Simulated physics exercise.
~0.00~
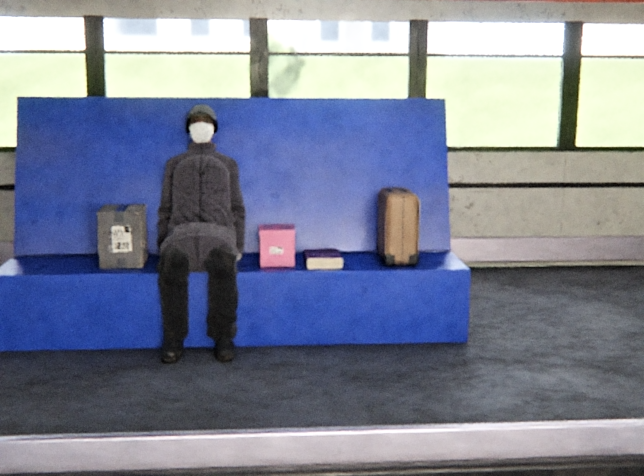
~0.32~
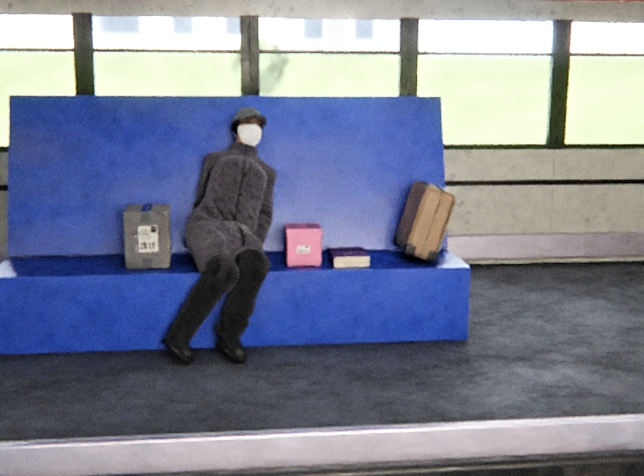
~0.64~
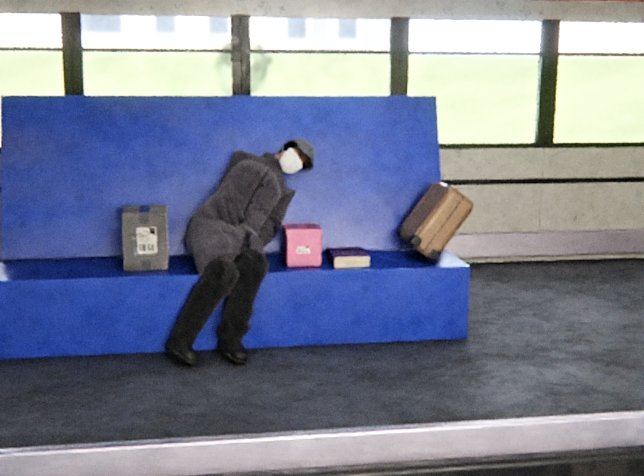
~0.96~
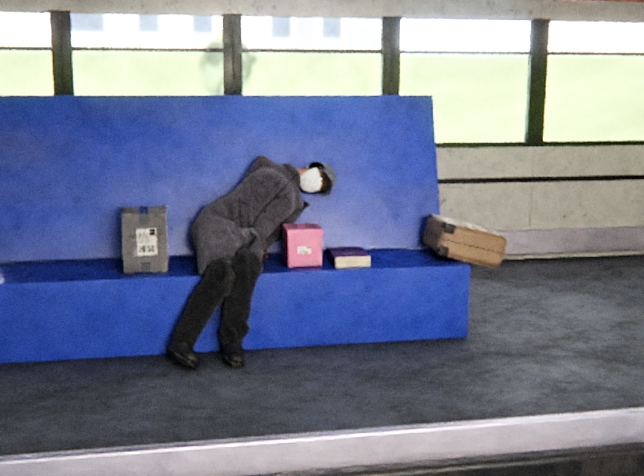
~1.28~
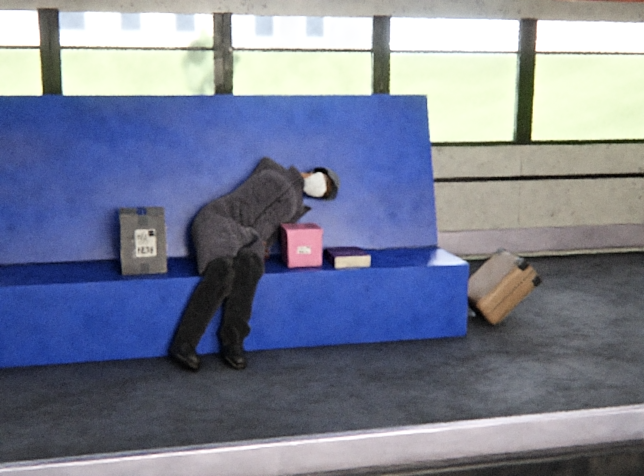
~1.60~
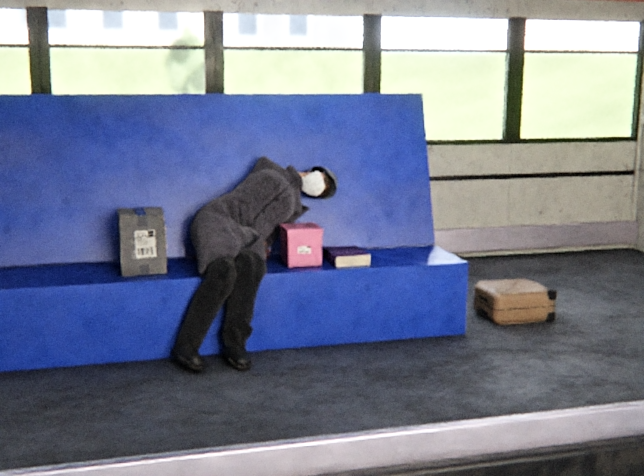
A dark-clothed sleeper in a cap, face pale and blank, sits upright on a long blue bench in a metro car, seen from the front as the view drifts slightly sideways. A grey pack stands at the left, with a pink tub, a flat purple folder and an upright brown case to the right. The sleeper and luggage shift right, and the case tilts. The sleeper slumps far over toward the tub while the case tips over the bench end and tumbles down. It settles on the floor; the sleeper stays slumped, and everything else remains on the seat.
